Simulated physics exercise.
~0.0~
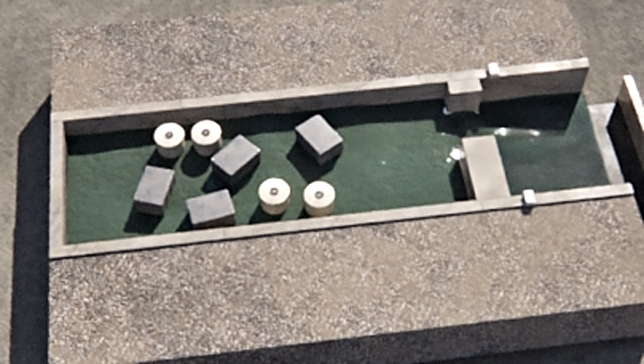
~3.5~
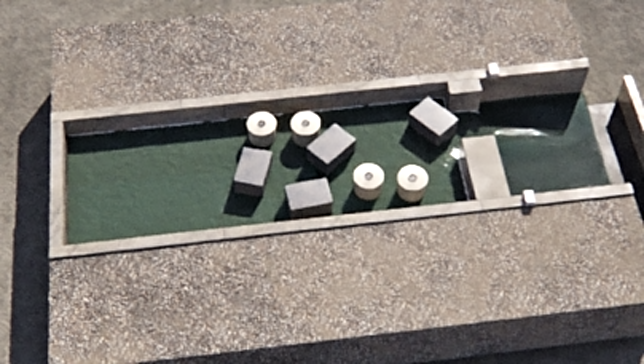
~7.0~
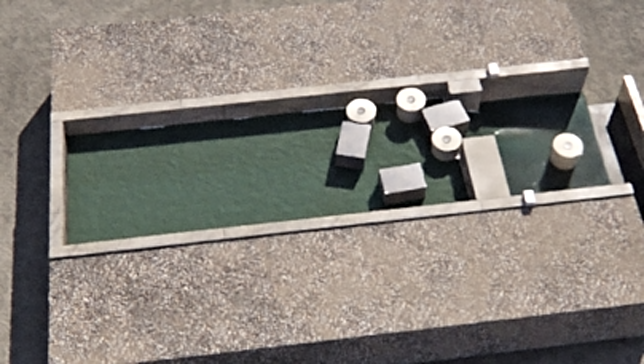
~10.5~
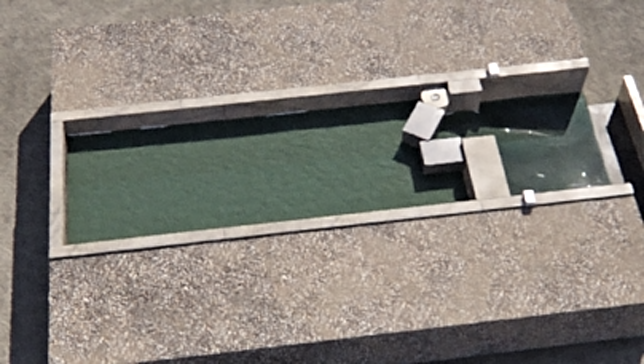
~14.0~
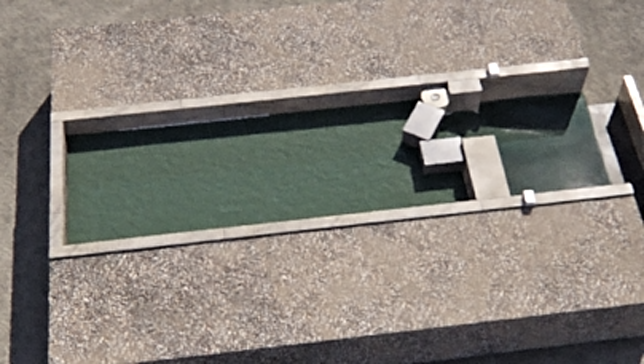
A narrow channel of dark green water, seen from above, runs between broad speckled grey slabs, with four round cream tubs and four grey box-shaped crates floating near its left end. Toward the right, pale blocks jut from both walls and leave a gap, with small white posts just beyond. The whole group drifts right, keeping its loose arrangement at first. Near the gap the pieces bunch and shift, and one tub slips through ahead of the others. More follow out of view, until two crates and one tub sit wedged across the opening, where they remain still.
